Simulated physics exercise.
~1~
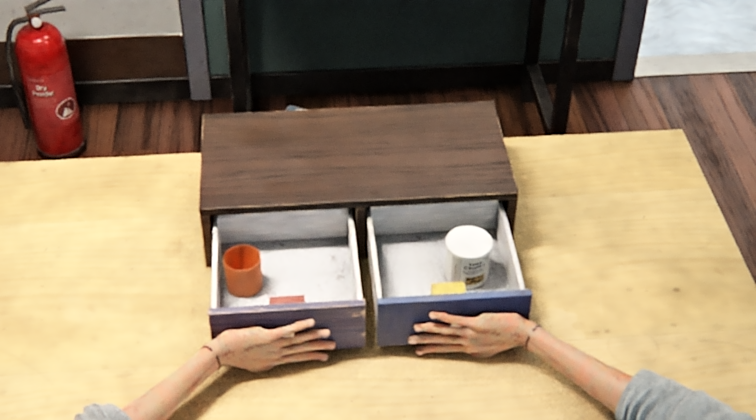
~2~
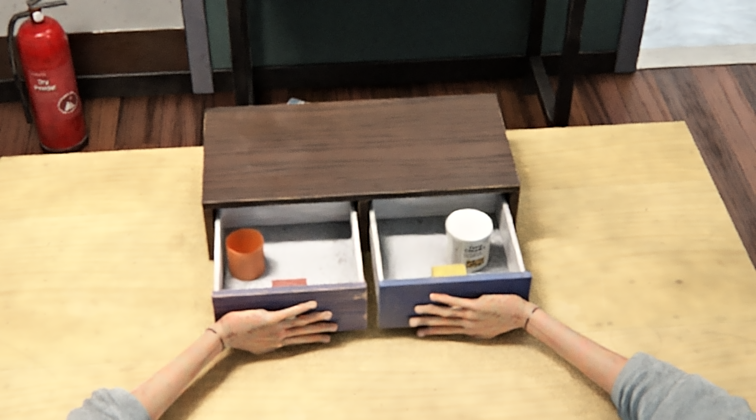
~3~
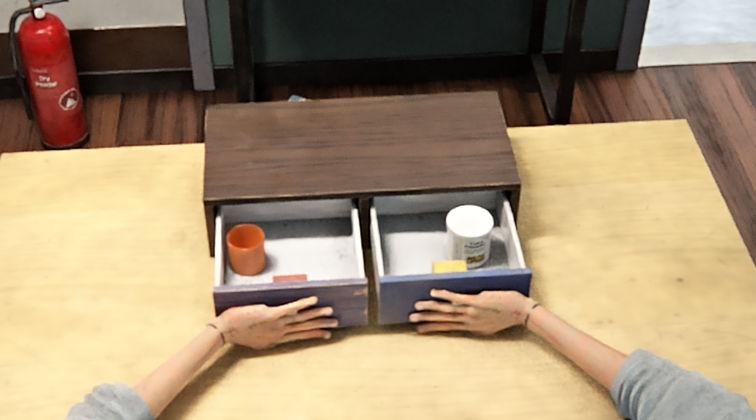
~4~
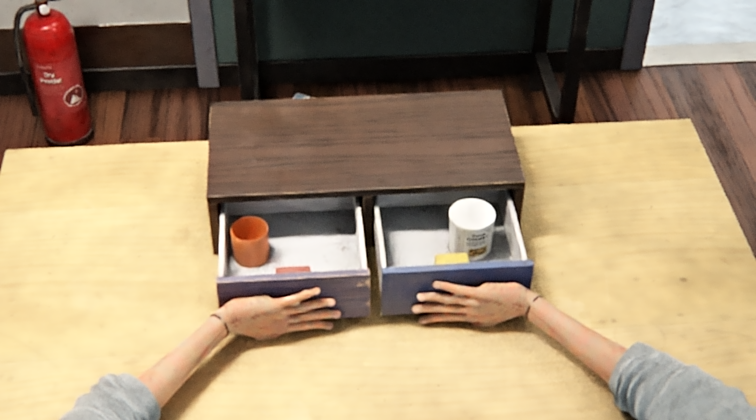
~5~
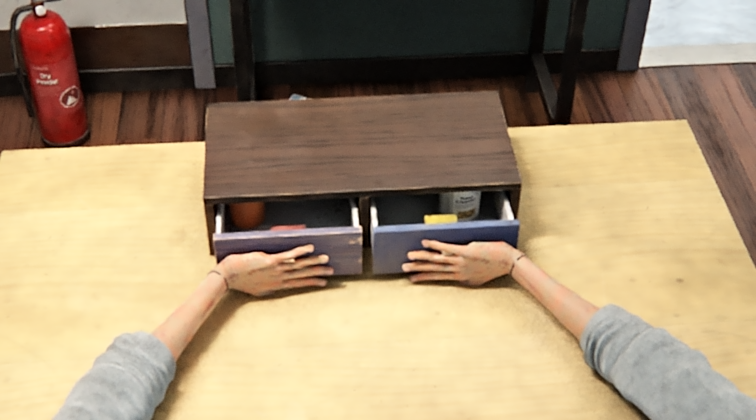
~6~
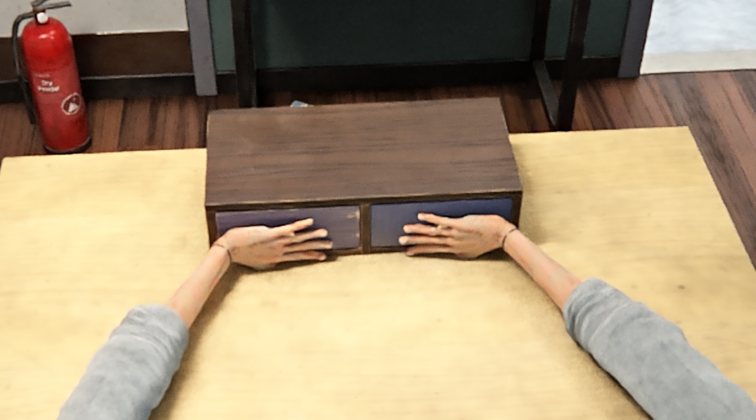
Two hands push both open drawers of a low wooden cabinet until they shut flush.
